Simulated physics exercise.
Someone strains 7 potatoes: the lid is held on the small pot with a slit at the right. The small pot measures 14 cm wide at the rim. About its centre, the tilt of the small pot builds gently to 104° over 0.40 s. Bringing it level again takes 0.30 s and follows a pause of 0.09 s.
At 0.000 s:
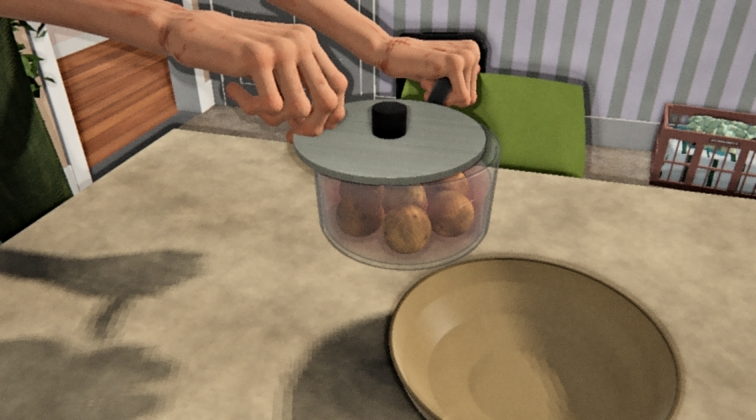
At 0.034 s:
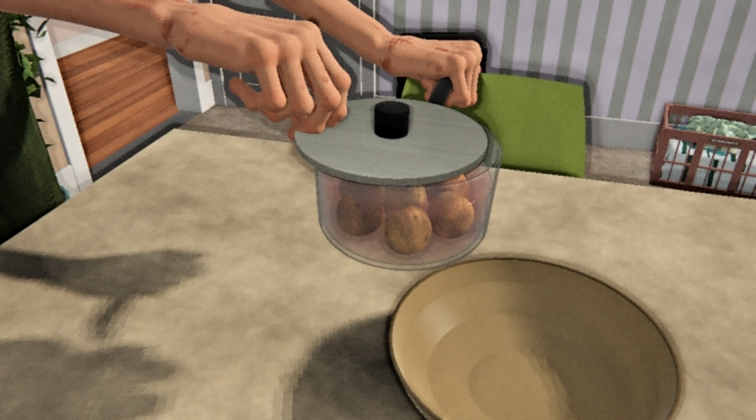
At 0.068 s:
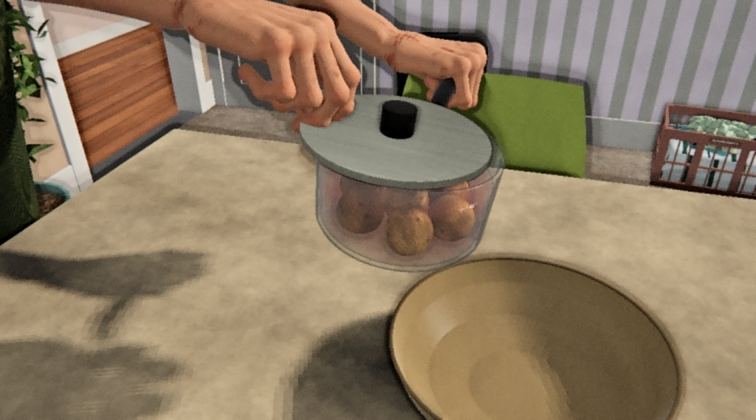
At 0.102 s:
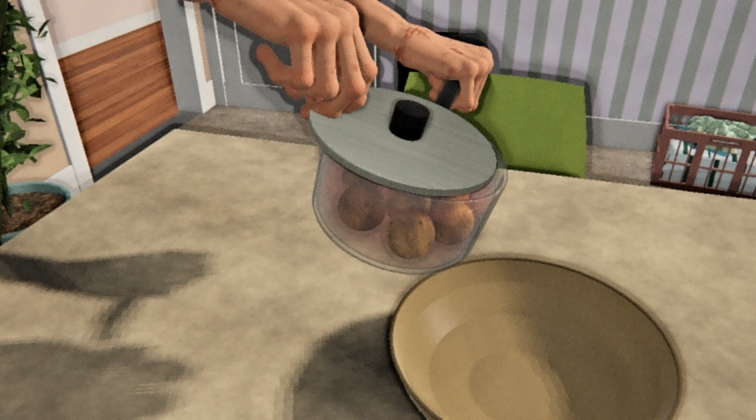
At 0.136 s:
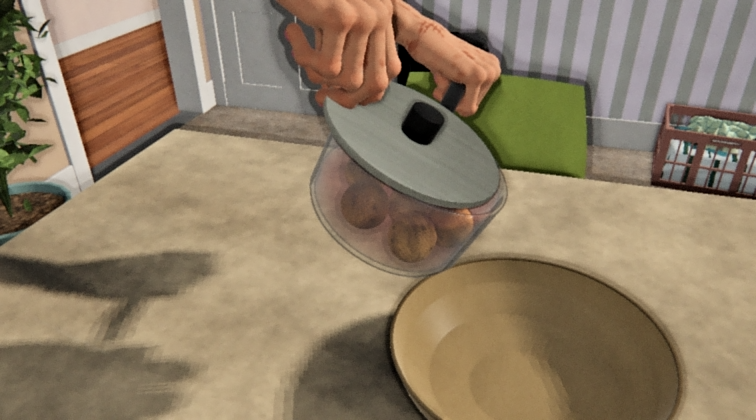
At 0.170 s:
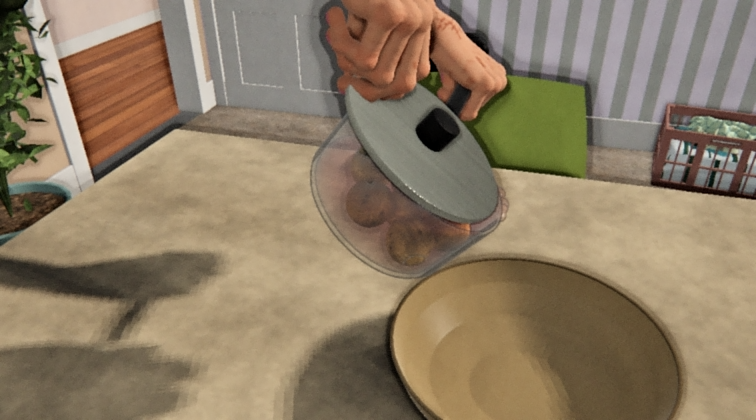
On a mottled kitchen counter beside a wide tan bowl, two hands hold a flat lid on a small clear pot containing several round brown potatoes, then steadily tilt the pot and lid steeply to the right.
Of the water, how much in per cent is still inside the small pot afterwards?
Close to 38 per cent is left.
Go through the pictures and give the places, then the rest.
Tilt 0°; pouring edge (498, 155); surface from (325, 161) to (491, 182); the lid's edge is at (483, 146), 9 mm short of the rim, in the first frame.
Tilt 2°; pouring edge (499, 158); surface from (325, 161) to (492, 183), in the second frame.
Tilt 7°; pouring edge (502, 167); surface from (326, 159) to (494, 186), in the third frame.
Tilt 16°; pouring edge (505, 181); surface from (326, 156) to (497, 188), in the fourth frame.
Tilt 27°; pouring edge (504, 199); surface from (325, 153) to (501, 194), in the fifth frame.
Tilt 40°; pouring edge (499, 217); surface from (322, 146) to (487, 195); 1 per cent is over the edge; the lid's edge is at (494, 203), 9 mm short of the rim, in the sixth frame.
By 0.33 s the tilt is 96° and 77 per cent of the water is still in the small pot.
By 0.45 s the tilt is 104° and 61 per cent of the water is still in the small pot.
By 0.57 s the tilt is 88° and 47 per cent of the water is still in the small pot.
By 0.70 s the tilt is 21° and 39 per cent of the water is still in the small pot.
At rest 38 per cent of the water is still in the small pot.
